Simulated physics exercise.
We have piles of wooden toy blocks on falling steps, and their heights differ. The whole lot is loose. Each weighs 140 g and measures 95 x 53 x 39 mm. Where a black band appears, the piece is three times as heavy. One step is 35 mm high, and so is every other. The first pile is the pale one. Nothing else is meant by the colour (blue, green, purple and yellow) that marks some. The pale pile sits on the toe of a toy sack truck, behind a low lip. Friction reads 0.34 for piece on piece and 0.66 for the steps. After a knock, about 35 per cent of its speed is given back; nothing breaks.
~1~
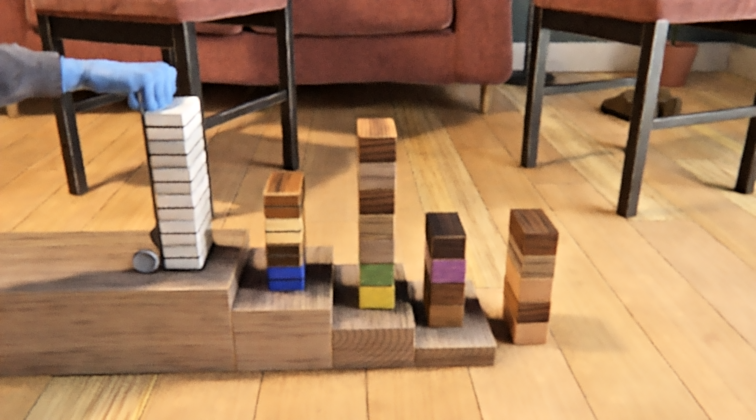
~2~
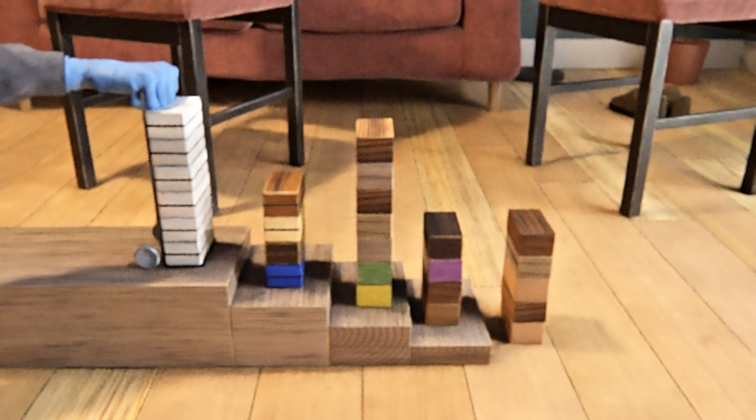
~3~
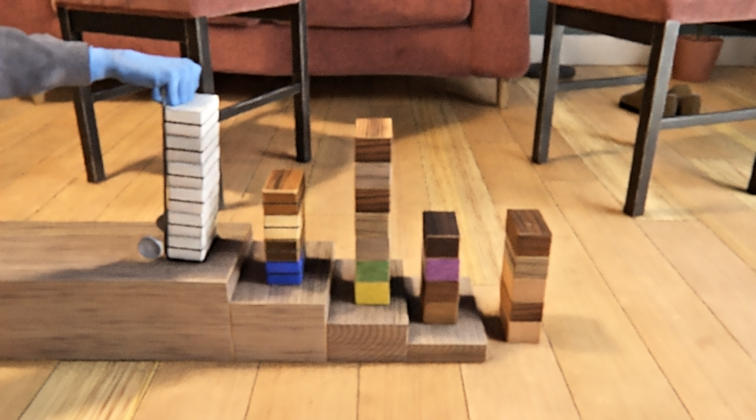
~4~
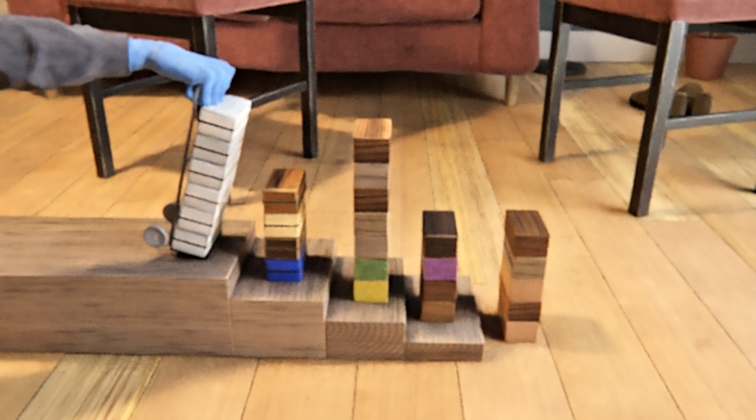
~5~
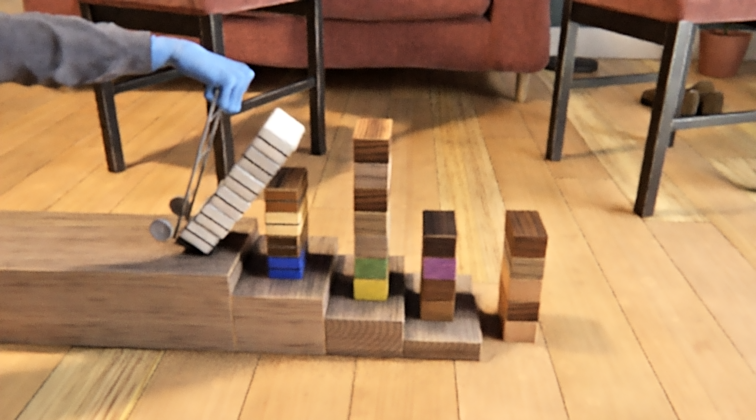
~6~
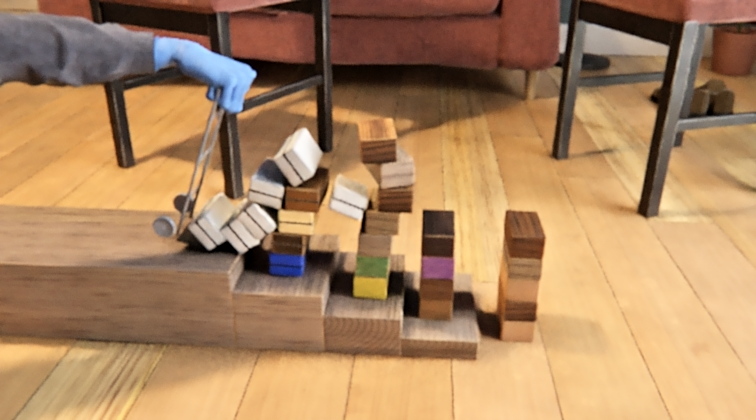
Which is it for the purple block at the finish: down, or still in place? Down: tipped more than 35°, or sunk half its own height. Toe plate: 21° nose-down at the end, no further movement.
Down.
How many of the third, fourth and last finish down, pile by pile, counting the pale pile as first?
By pile: Third 6, fourth 4, last 5.
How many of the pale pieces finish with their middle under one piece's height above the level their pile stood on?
5.
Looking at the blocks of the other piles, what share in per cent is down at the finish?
90 %.
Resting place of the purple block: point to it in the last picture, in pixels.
About (516, 285) in the last picture.
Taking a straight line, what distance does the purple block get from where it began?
I'd put it at near 15 cm.
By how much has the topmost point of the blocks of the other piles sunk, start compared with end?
Drop: Around 17 cm.
Then, 0.11 s past the last view, 6 of the pale pile down; 1 of the 20 other blocks down; purple block unmoved; green block 14° from how it stood.
Then, 0.33 s past the last view, 6 of the pale pile down; 8 of the 20 other blocks down; purple block 12° from how it stood; green block 24° from how it stood.
Then, 0.59 s past the last view, 6 of the pale pile down; 16 of the 20 other blocks down; purple block 54° from how it stood, 51 mm lower; green block 44° from how it stood, 46 mm lower.
Then, 0.89 s past the last view, 6 of the pale pile down; 18 of the 20 other blocks down; purple block 44° from how it stood, 58 mm lower; green block on its side.
In the end, 6 of the pale pile down; 18 of the 20 other blocks down; purple block 43° from how it stood, 59 mm lower; green block on its side; yellow block unmoved. From the last view, middles, purple block near (516, 285), green block near (420, 288).
